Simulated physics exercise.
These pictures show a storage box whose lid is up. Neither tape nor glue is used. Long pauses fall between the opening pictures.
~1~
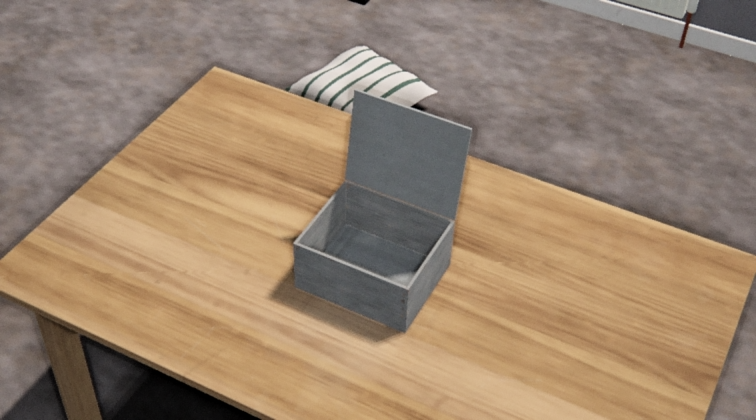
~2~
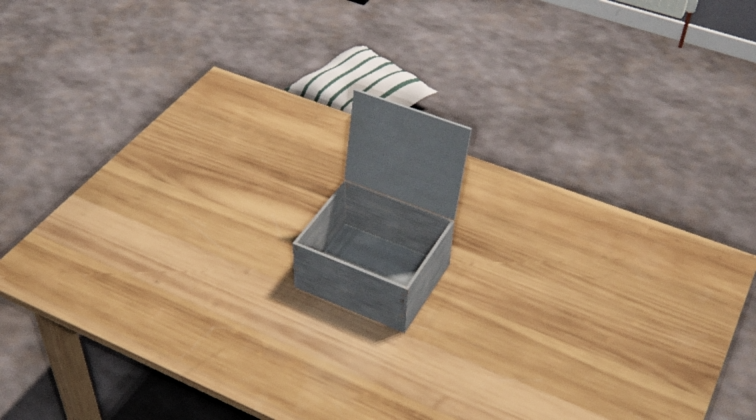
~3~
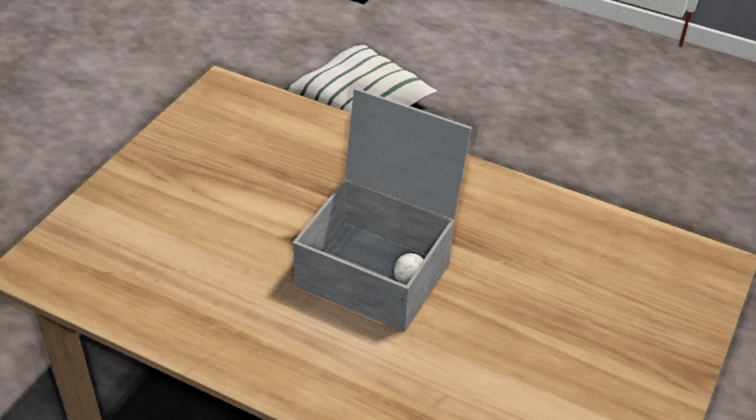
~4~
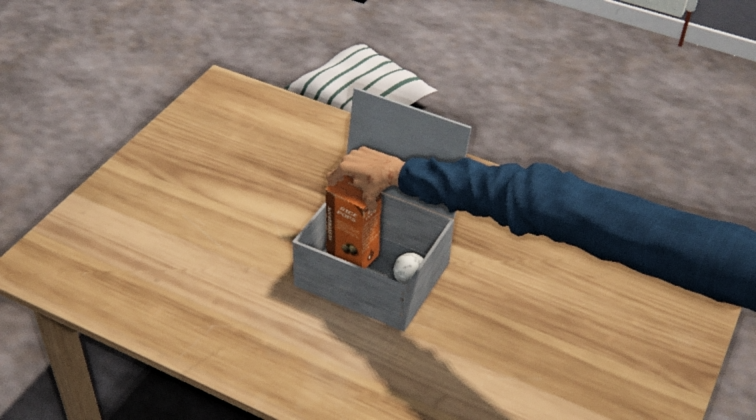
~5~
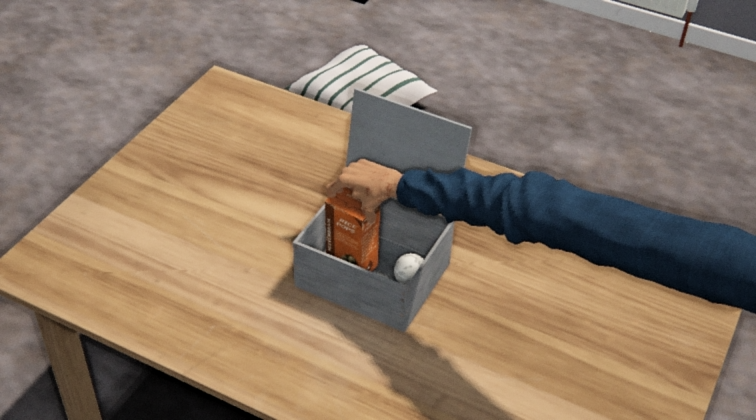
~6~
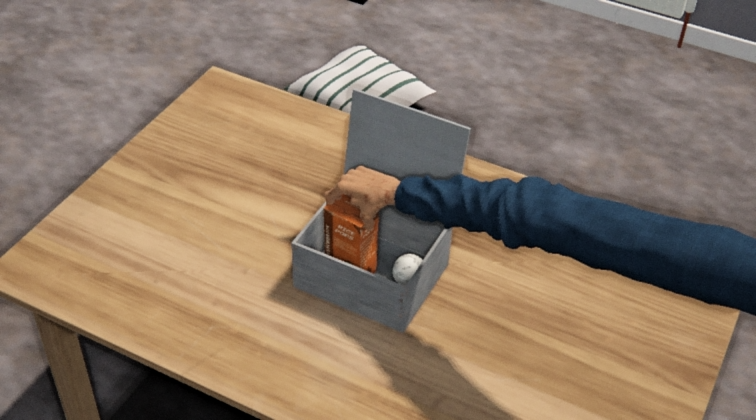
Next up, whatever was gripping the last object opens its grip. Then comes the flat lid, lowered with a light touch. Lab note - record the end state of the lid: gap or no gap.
I reckon the lid never comes to rest closed.
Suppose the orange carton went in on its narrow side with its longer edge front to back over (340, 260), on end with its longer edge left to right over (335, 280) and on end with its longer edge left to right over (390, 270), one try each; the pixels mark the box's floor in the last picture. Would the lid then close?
So: First shut tight, second open, third open.
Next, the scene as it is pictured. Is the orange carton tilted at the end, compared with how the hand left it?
As it turns out, it keeps its original angle.
Then, 1.10 s on from there, lid starting down.
Then, 1.50 s on from there, lid 66° above the rim.
Then, 1.80 s on from there, lid 43° above the rim.
In the end, lid 33° above the rim; both unmoved. At the end, from the last picture's camera, orange carton near (351, 241).
